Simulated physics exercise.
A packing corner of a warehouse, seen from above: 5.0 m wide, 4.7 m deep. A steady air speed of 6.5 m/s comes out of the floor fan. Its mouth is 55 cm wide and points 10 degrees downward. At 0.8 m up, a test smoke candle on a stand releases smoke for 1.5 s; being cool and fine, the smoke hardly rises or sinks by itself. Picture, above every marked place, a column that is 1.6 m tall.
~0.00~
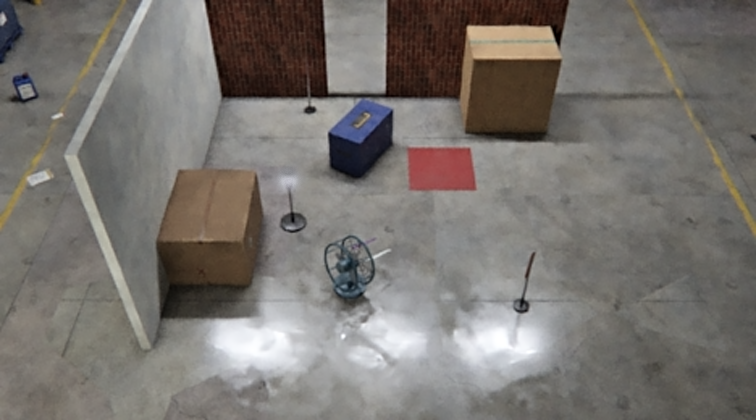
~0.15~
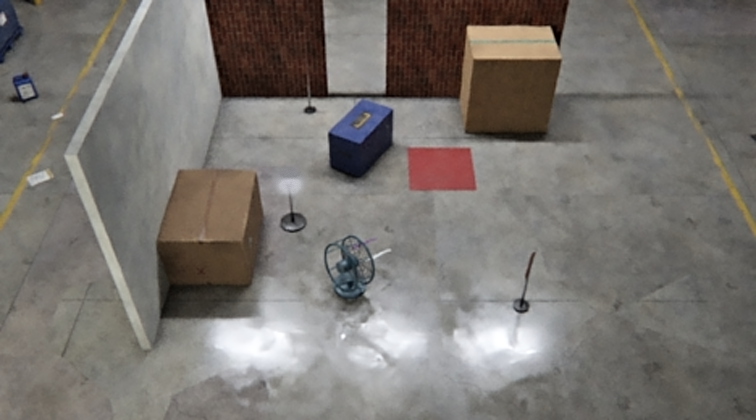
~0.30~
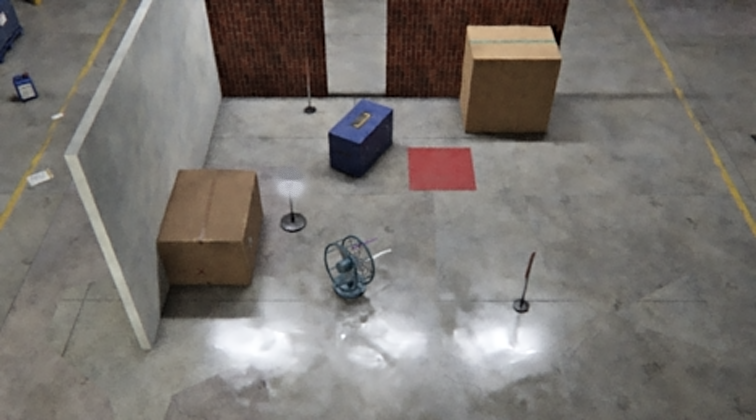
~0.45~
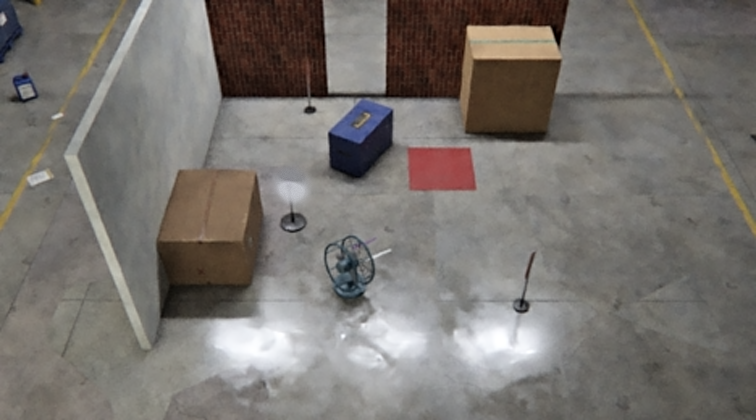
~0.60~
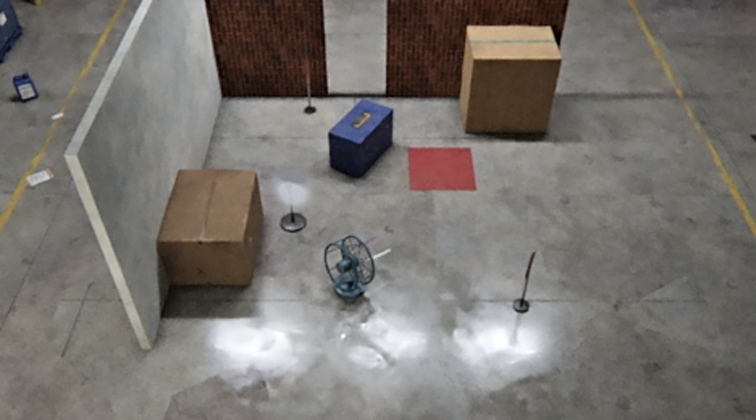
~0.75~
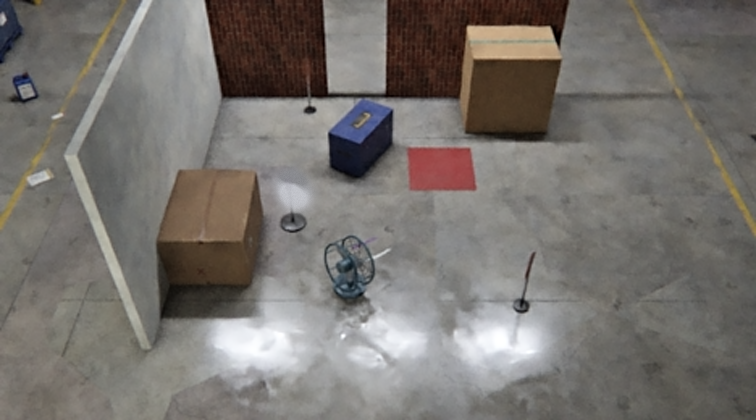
Large cartons stand still around a small fan while faint smoke hangs above a stand.
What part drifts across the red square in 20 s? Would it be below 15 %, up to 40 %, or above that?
I would say more than 40 %.
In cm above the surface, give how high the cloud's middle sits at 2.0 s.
Roughly 50 cm up.
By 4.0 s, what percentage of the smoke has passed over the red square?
40 %.
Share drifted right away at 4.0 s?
10 per cent.
By 2.0 s, 0 % is gone from the area; 0 % has passed over the red square, and the middle of the rest is near (303, 211).
By 4.0 s, 9 % is gone from the area; 37 % has passed over the red square, and the middle of the rest is near (439, 177).
By 8.0 s, 55 % is gone from the area; 63 % has passed over the red square, and the middle of the rest is near (438, 31).
By 20.0 s, 89 % is gone from the area; 64 % has passed over the red square.
